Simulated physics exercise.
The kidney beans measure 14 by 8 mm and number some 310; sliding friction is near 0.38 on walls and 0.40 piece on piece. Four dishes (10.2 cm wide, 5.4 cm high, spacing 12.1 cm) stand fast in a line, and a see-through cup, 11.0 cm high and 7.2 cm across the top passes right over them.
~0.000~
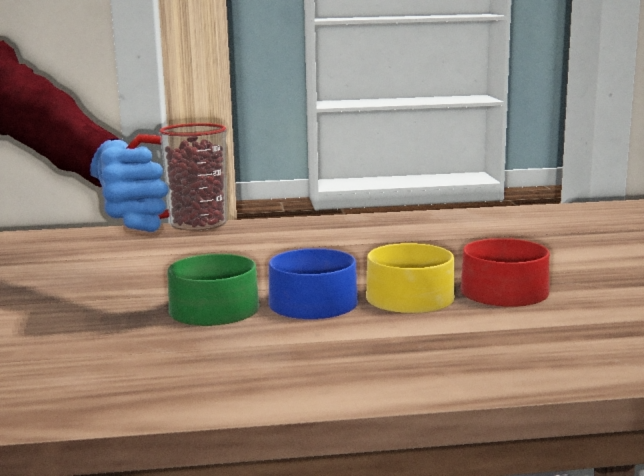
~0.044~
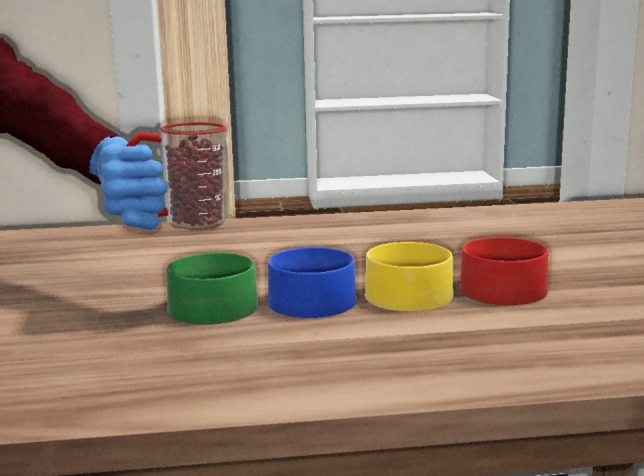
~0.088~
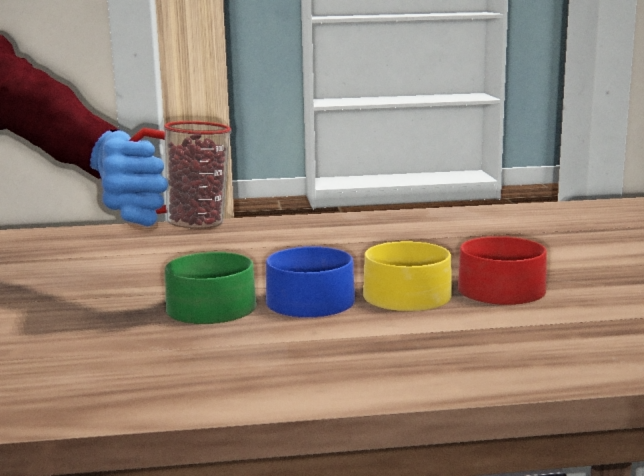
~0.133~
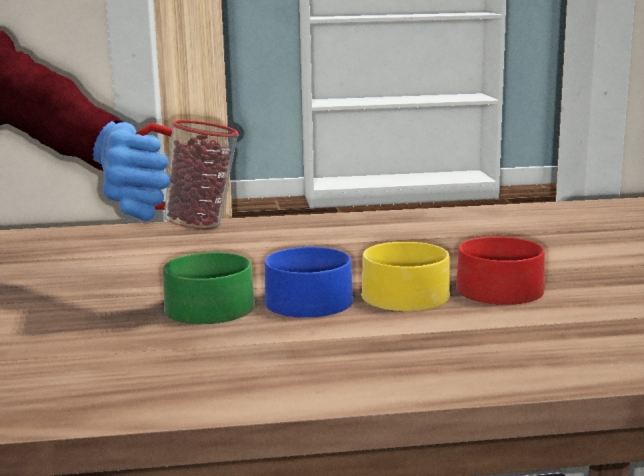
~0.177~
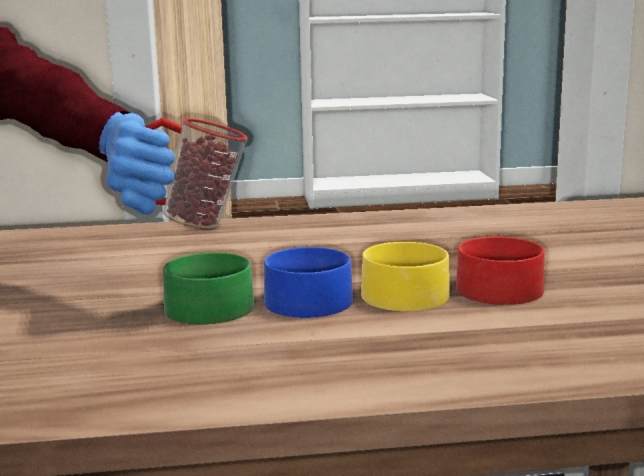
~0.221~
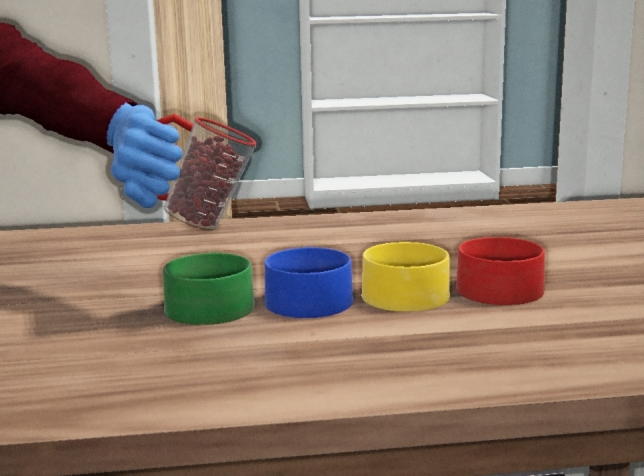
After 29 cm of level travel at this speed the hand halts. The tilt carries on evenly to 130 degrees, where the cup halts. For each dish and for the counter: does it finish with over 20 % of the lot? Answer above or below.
Red below, blue above, green below, yellow below, counter above.
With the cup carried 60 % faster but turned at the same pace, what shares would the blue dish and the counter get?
In that case blue 0; counter 0.
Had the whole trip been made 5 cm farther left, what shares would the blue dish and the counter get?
Blue 100; counter 0.
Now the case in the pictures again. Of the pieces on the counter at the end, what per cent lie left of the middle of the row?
Some 40 per cent.
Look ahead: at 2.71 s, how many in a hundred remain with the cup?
Roughly 0 per cent.
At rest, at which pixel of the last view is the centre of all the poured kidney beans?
Near (333, 292).
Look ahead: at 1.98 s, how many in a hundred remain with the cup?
Roughly 0 per cent.
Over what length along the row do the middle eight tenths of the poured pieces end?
Some 15 cm.
After 1.28 s, tilt 130 degrees; cup holds 0 %, blue 55 %, yellow 10 %.
After 1.98 s, tilt 130 degrees; cup holds 0 %, blue 55 %, yellow 10 %.
Then, at 2.71 s, tilt 130 degrees; cup holds 0 %, blue 55 %, yellow 10 %.
At rest (3.0 s), red 0 %, blue 55 %, green 0 %, yellow 10 %, counter 35 %.
